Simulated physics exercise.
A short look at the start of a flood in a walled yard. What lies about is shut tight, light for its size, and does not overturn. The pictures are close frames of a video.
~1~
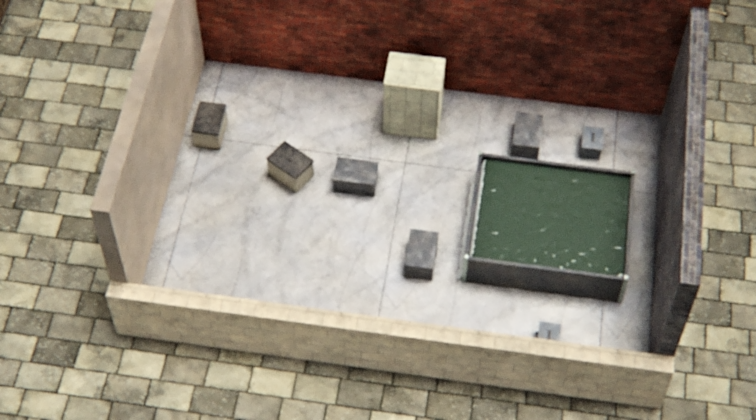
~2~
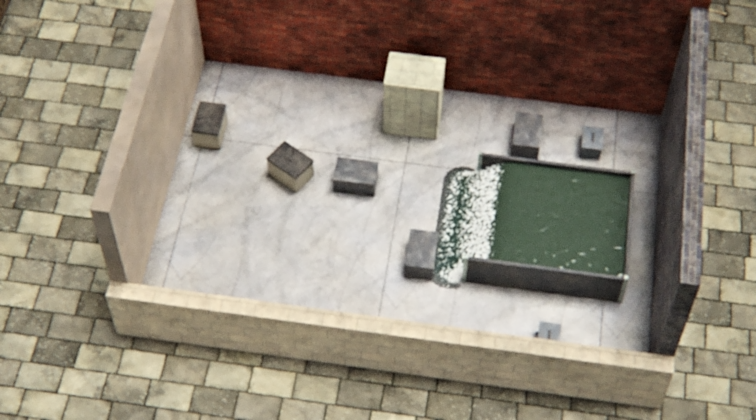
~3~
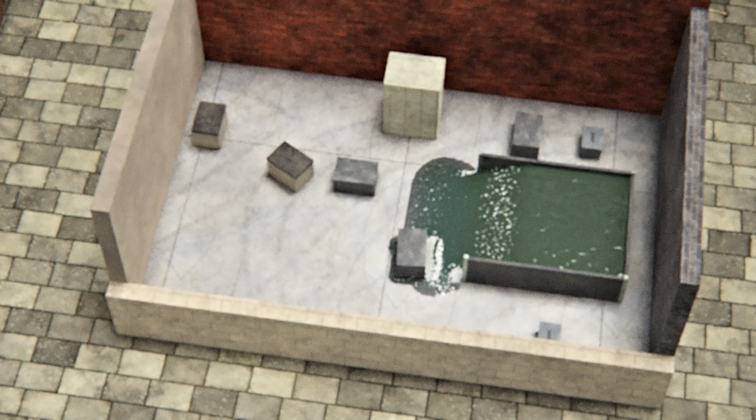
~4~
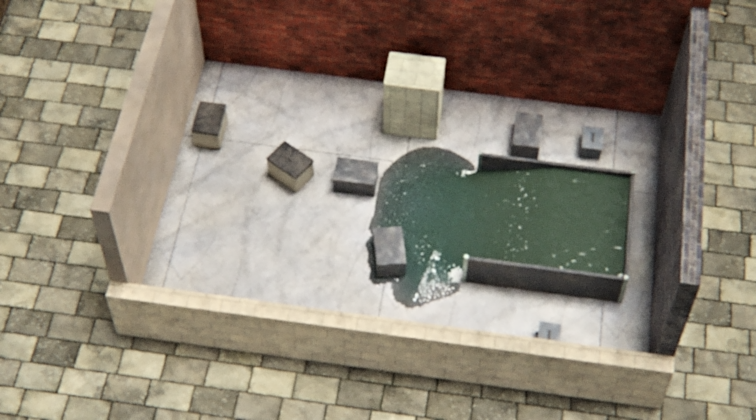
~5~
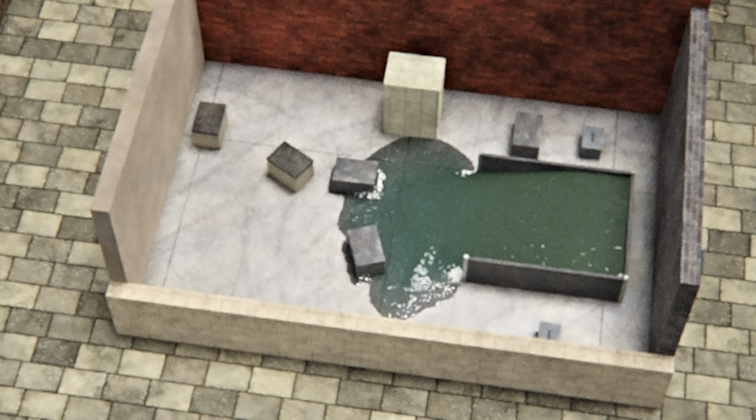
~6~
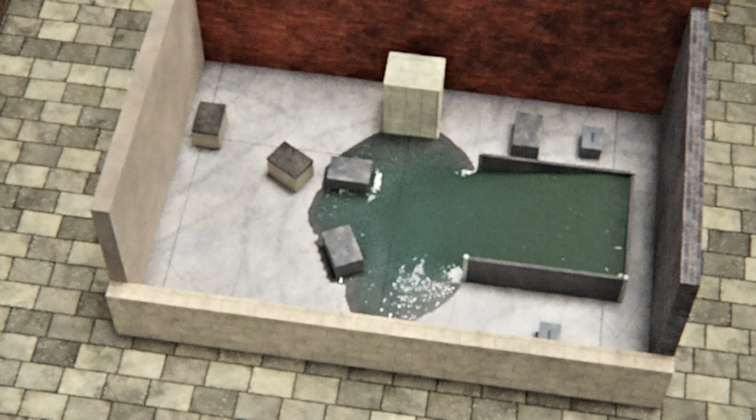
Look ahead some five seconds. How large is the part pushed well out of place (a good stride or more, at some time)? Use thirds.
Share: Between one and two thirds.
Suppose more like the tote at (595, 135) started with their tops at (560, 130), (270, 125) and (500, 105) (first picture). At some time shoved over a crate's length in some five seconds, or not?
As listed: No, yes, no.
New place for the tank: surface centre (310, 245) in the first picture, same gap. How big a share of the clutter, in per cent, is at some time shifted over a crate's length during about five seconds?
About 30 per cent.
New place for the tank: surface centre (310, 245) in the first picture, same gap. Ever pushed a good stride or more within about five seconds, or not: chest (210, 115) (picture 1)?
Answer: That far or more.
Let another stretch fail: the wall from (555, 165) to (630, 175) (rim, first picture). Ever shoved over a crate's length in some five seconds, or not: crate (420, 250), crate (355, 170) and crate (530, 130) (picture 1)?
As listed: Not that far, shifted that much, yes.
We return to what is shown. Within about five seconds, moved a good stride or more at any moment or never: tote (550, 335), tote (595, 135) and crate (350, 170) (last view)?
As listed: Never so far, less than that, swept aside.
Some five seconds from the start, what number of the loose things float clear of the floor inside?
The number is 4.
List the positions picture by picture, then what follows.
A crate at (422, 248) rests on the ground; a crate at (356, 170), on the bottom; 0 of 7 have shifted, in the first frame.
A crate at (422, 248), on the bottom; a crate at (356, 170), on the bottom; 0 of 7 have shifted, in the second frame.
A crate at (412, 247) rests on the ground, close to its start; a crate at (356, 170) rests on the ground; 1 of 7 have shifted, in the third frame.
A crate at (390, 246), on the bottom, a stride from its start; a crate at (356, 170) rests on the ground; 1 of 7 have shifted, in the fourth frame.
A crate at (366, 245) rests on the ground, a stride from its start; a crate at (355, 170), on the bottom; 1 of 7 have shifted, in the fifth frame.
A crate at (342, 245), on the bottom, a stride from its start; a crate at (350, 169), on the bottom, close to its start; 2 of 7 have shifted, in the sixth frame.
A moment on, 1 of 7 are well off their spots; 0 afloat.
Next, 3 of 7 are well off their spots; 2 afloat.
Later, 3 of 7 are well off their spots; 4 afloat.
In the end, 4 of 7 are well off their spots, and 4 have been at some point; 4 afloat.
